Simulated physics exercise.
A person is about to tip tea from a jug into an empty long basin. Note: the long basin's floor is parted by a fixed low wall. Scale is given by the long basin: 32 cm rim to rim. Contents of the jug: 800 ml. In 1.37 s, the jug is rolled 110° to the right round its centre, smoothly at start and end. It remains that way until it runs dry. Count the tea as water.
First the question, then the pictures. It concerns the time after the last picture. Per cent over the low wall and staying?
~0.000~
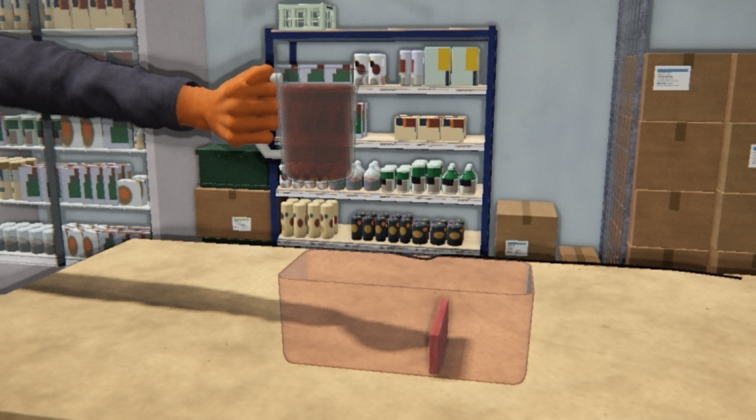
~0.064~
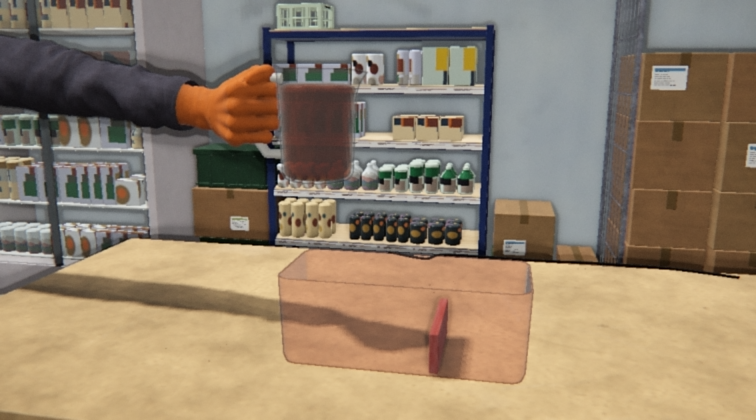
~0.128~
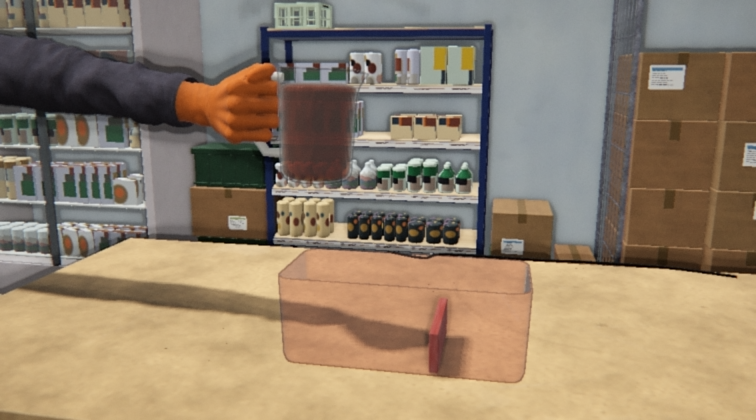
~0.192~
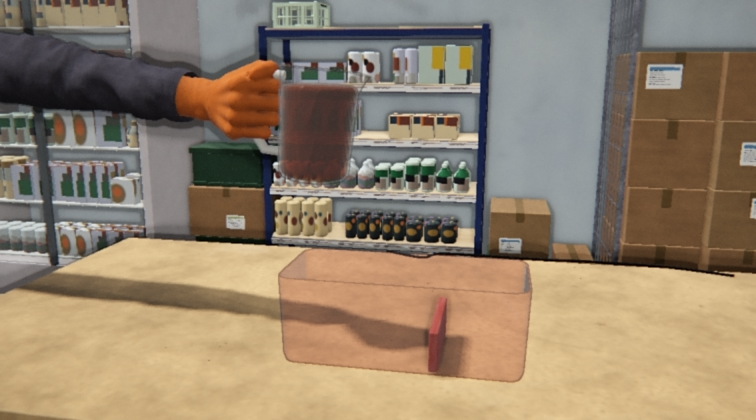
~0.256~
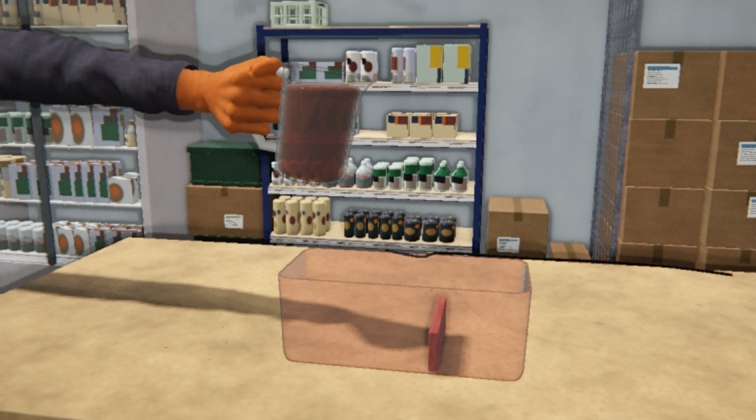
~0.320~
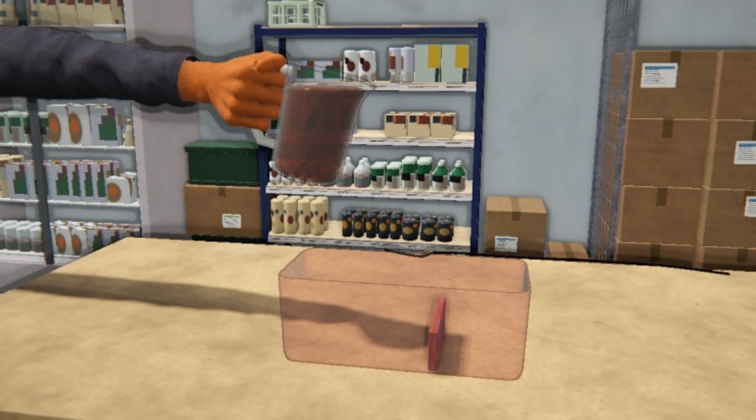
51 per cent.
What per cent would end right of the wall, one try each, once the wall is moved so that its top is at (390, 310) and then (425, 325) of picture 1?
First try about 95 %, second try about 75 %.
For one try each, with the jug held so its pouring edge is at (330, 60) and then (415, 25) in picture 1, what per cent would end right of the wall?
5 then 60 %.
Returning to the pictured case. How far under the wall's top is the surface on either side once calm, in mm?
Roughly 38 mm on the left side and roughly 24 mm on the right.
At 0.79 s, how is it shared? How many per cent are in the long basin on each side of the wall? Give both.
I'd say some 1 on the left and some 3 on the right.
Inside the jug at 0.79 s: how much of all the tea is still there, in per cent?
About 82 percent.
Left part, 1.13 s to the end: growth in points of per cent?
That amounts to roughly 38 per cent of the whole.
After 0.79 s the tilt is 68° and 82 per cent is still to pour, 1 is left of the wall and 3 right of it.
After 1.13 s the tilt is 102° and 29 per cent is still to pour, 10 is left of the wall and 36 right of it.
After 1.48 s the tilt is 110° and 1 per cent is still to pour, 45 is left of the wall and 50 right of it.
After 1.87 s the tilt is 110° and 0 per cent is still to pour, 47 is left of the wall and 51 right of it.
In the end 47 per cent lies left of the wall, 51 right of it and 2 outside.
